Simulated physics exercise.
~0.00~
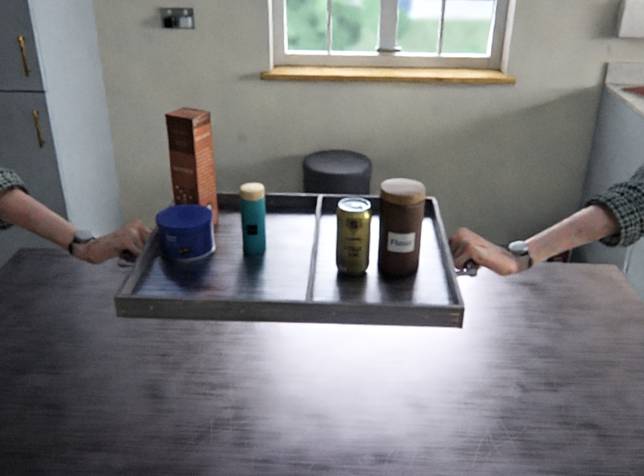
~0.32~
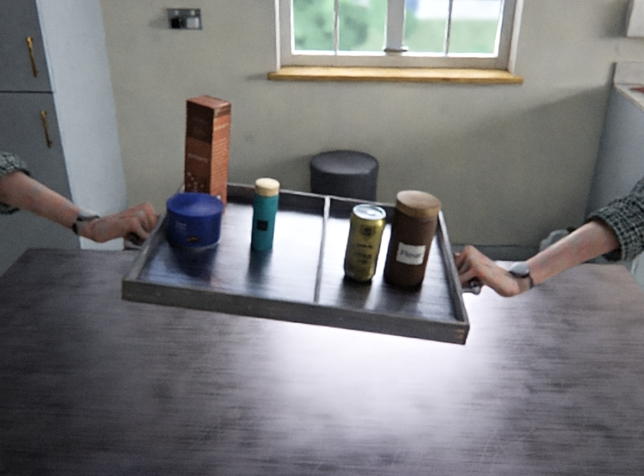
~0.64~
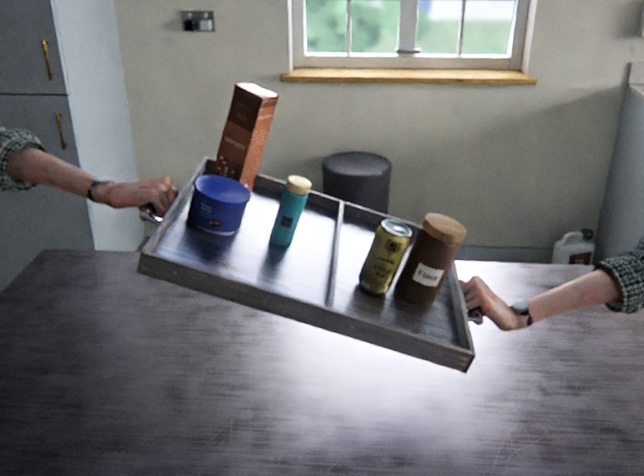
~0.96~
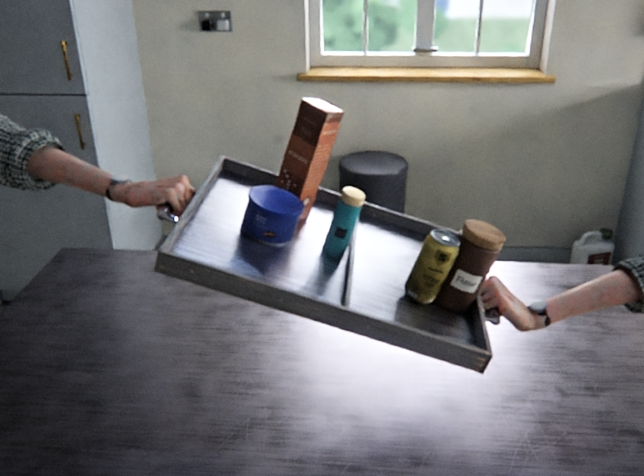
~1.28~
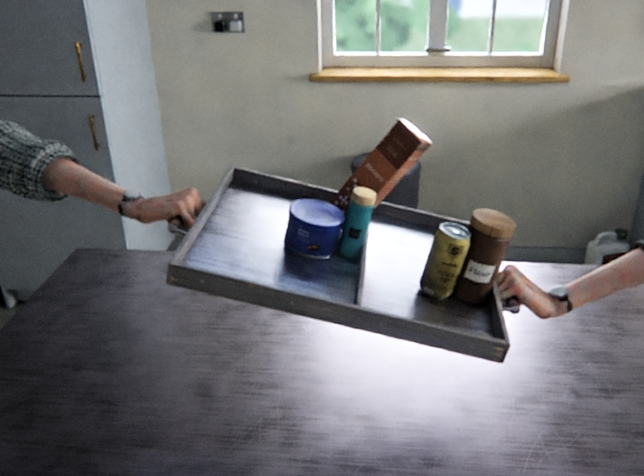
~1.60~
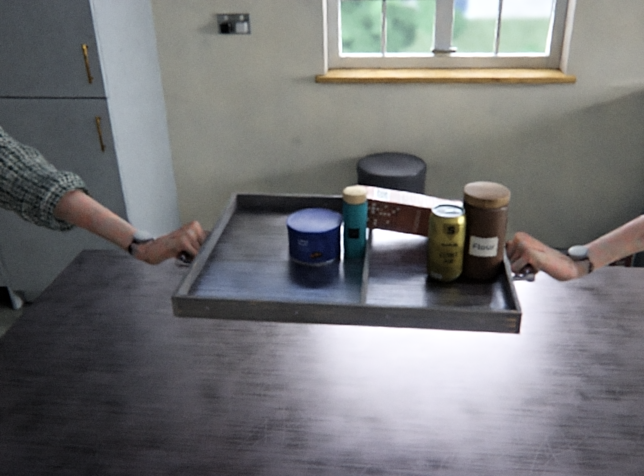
In a kitchen with a window and grey cabinets, seen from across a dark table, two hands hold a dark tray with a low cross bar. On it stand, from left to right, a tall orange carton behind a blue tub, a turquoise shaker, a yellow can and a brown jar. The hands tilt the tray right edge down, and the tub, carton and shaker slide right. As the tray begins to level, the carton topples rightward behind the shaker. The tray ends level, the carton on its side, the other four items upright.
